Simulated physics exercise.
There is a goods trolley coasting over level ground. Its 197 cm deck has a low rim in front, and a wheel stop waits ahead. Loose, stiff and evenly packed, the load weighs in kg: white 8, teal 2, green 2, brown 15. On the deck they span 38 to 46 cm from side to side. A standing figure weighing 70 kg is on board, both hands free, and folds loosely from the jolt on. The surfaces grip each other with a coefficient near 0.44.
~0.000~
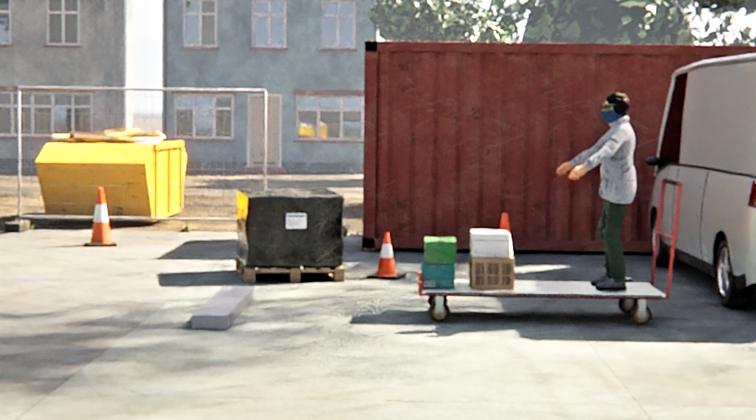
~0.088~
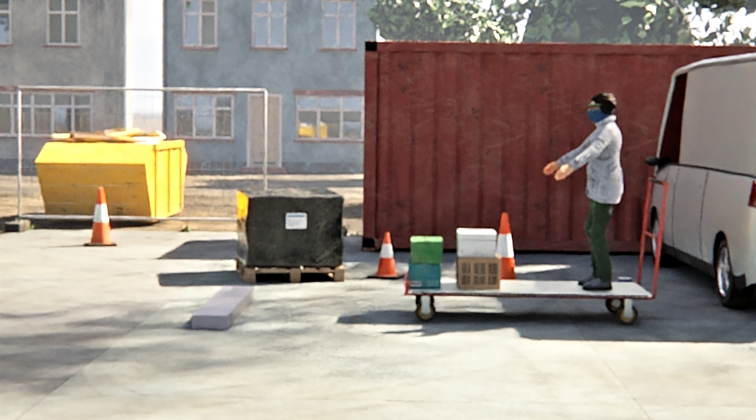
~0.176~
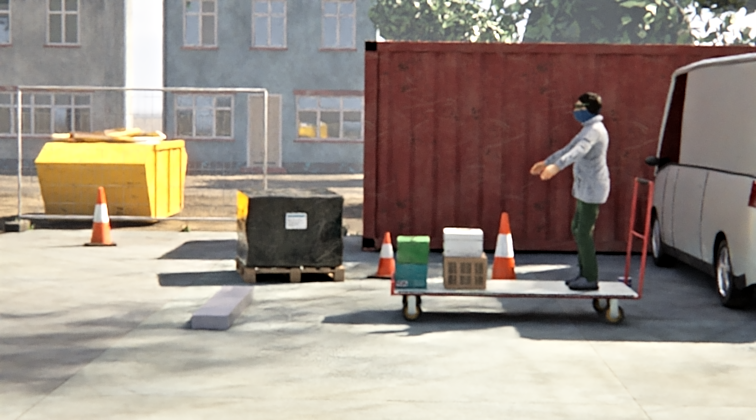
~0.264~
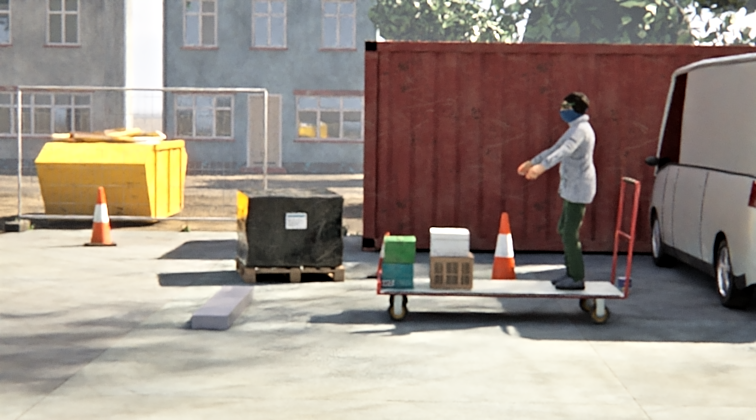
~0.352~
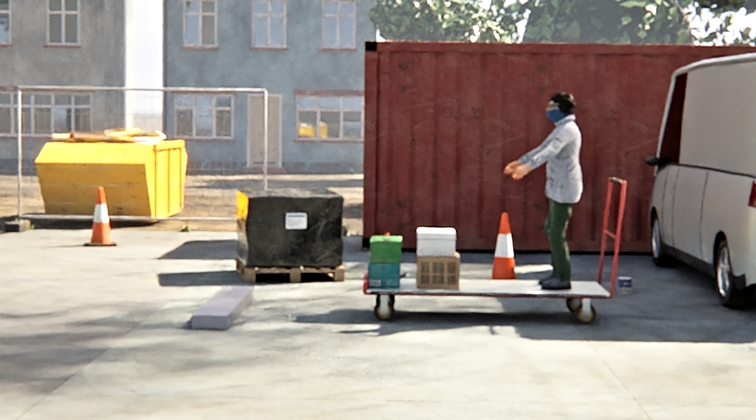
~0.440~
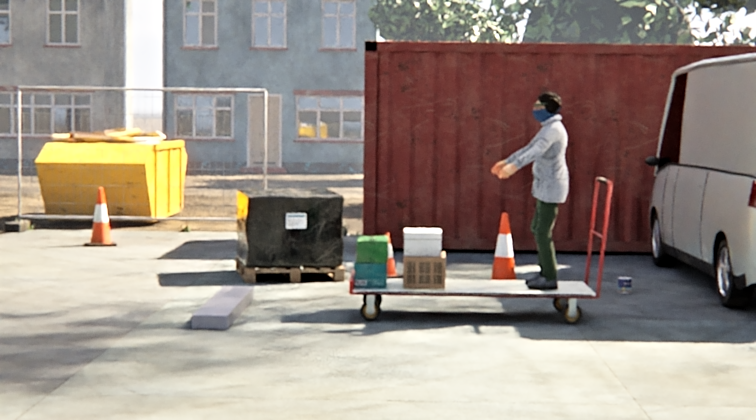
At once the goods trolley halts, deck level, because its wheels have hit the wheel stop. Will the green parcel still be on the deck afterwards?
No. It quits the deck.
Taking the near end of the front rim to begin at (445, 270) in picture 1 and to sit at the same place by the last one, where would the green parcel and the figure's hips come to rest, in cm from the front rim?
So the green one ends up 70 cm ahead of the front rim, while the hips settle 80 cm behind it.
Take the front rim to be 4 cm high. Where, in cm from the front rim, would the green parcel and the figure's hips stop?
With that rim, green finishes 40 cm past and the hips stay 140 cm behind.
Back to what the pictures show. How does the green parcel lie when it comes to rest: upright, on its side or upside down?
Once it settles, green is tilted onto a side.
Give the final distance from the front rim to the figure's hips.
They settle some 140 centimetres behind the rim.
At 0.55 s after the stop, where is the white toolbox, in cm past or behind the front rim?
Roughly 40 cm short of the front rim.
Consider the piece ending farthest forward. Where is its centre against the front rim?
Roughly 10 cm beyond the front rim.
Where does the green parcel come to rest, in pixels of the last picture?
Around (215, 284).
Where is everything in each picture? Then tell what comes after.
In the first frame, green parcel (440, 250), teal carton (438, 273), rim corner (420, 291); 157 cm short of the stop.
In the second frame, green parcel (426, 250), teal carton (425, 273), rim corner (406, 291); 146 cm short of the stop.
In the third frame, green parcel (413, 250), teal carton (411, 273), rim corner (392, 291); 135 cm short of the stop.
In the fourth frame, green parcel (400, 250), teal carton (398, 273), rim corner (379, 290); 123 cm short of the stop.
In the fifth frame, green parcel (386, 249), teal carton (384, 272), rim corner (365, 290); 112 cm short of the stop.
In the sixth frame, green parcel (373, 249), teal carton (371, 272), rim corner (351, 290); 101 cm short of the stop. Speed about 1.3 m/s.
The wheels strike at 1.23 s.
After 1.48 s the green parcel is 2 cm past the rim, tilted 20°, near (229, 249) in the last picture's view.
After 1.78 s the green parcel is 15 cm past the rim, tilted 100°, near (214, 283) in the last picture's view.
After 2.23 s the green parcel is 14 cm past the rim, tilted 90°, near (215, 284) in the last picture's view.
Final state at 2.4 s, past the rim, green parcel; behind it, white toolbox, teal carton, brown crate and the figure's hips.
